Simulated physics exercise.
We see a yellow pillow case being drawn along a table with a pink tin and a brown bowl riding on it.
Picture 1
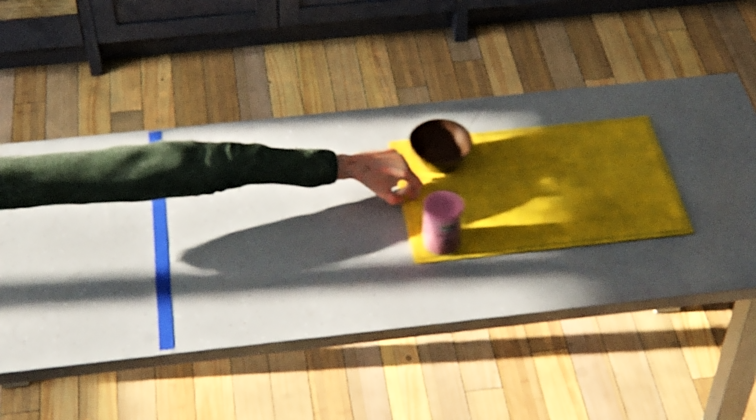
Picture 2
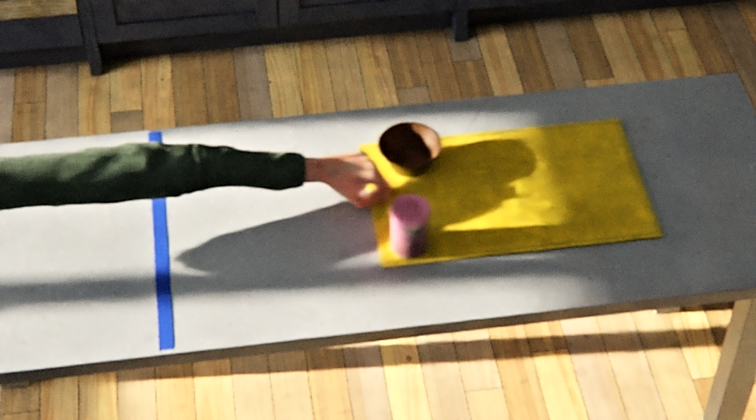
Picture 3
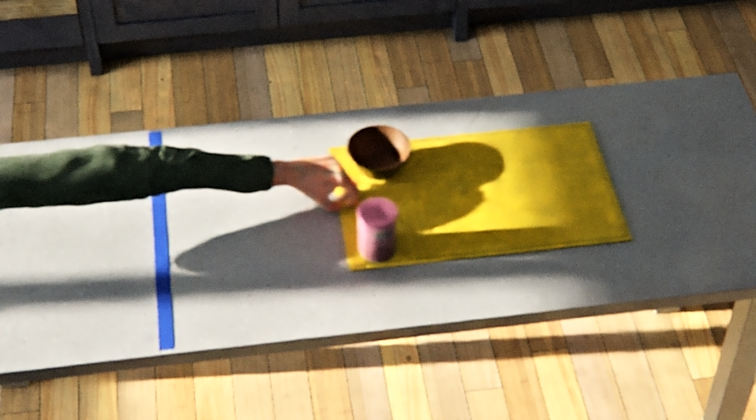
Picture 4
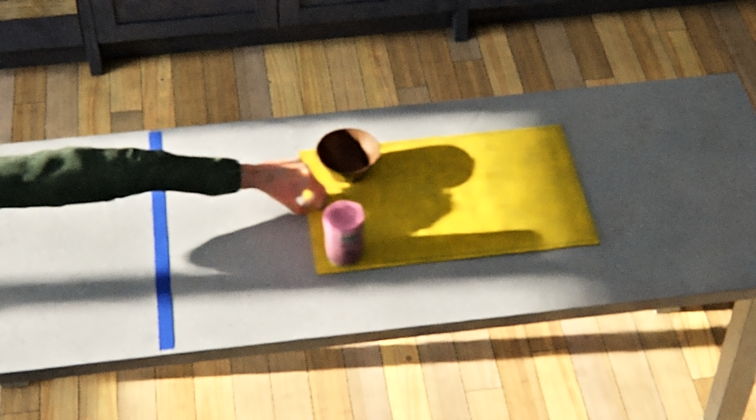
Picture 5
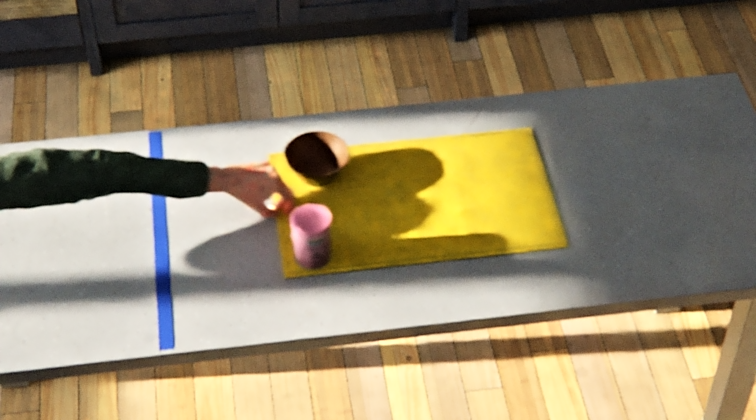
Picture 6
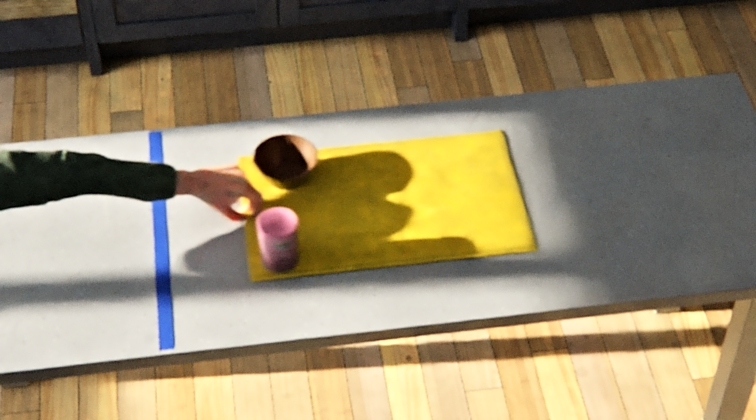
We see a green-sleeved arm drag a yellow cloth leftward across a gray table toward a strip of blue tape, with a brown bowl and a pink container riding along on the cloth near the hand.
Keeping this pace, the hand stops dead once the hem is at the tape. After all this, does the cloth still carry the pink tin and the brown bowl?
It turns out the pink tin is no longer on it, the brown bowl is no longer on it.
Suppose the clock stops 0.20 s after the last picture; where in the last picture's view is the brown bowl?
I'd put it at roughly (165, 179) in the last view.
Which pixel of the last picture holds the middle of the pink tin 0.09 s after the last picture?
At that time it is around pixel (219, 247).
Then, 0.09 s later than the last view, hem short of the tape; pink tin on the cloth near (219, 248); brown bowl on the cloth near (229, 173).
Then, 0.20 s later than the last view, hem at the tape; pink tin ahead of the hem near (151, 255); brown bowl on the cloth near (165, 179).
Finally, hem at the tape; pink tin ahead of the hem near (29, 269); brown bowl ahead of the hem near (62, 191). The pink tin slides clear of the cloth and the brown bowl leaves the cloth.
